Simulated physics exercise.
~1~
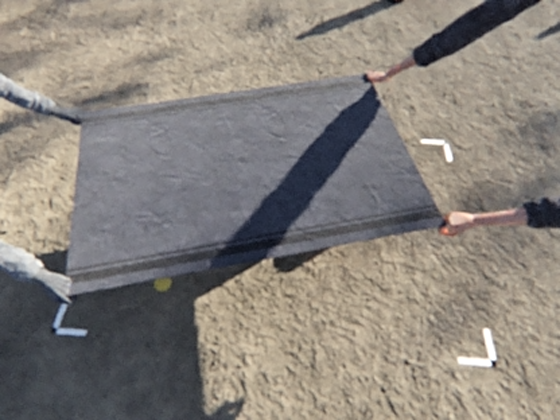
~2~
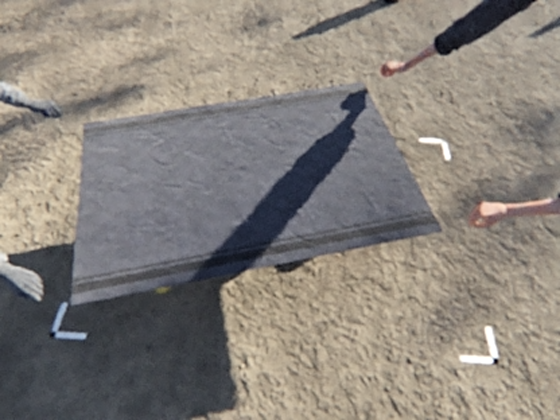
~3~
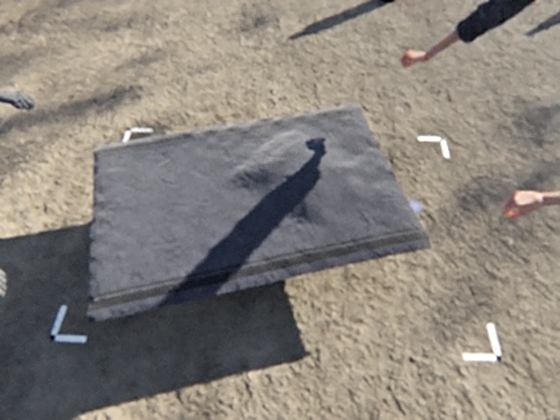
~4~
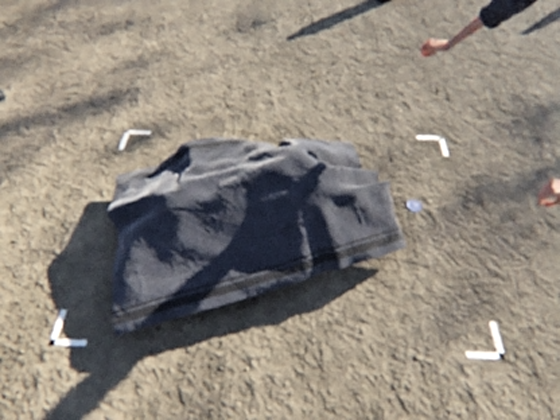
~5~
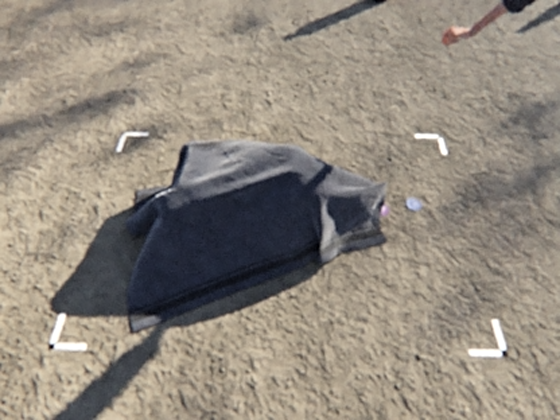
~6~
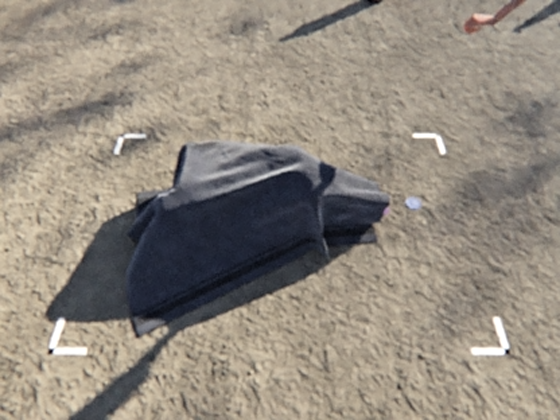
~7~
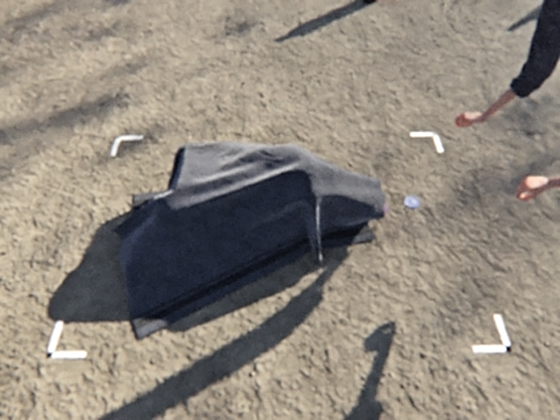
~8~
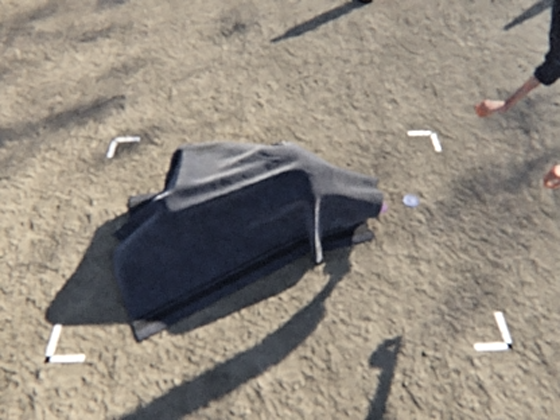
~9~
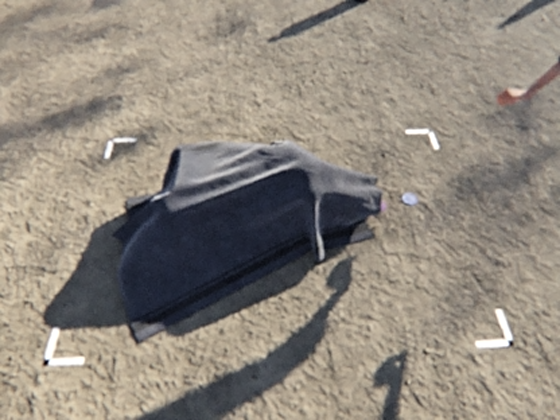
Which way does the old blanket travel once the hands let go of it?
The old blanket moves down, dropping toward the sandy ground.
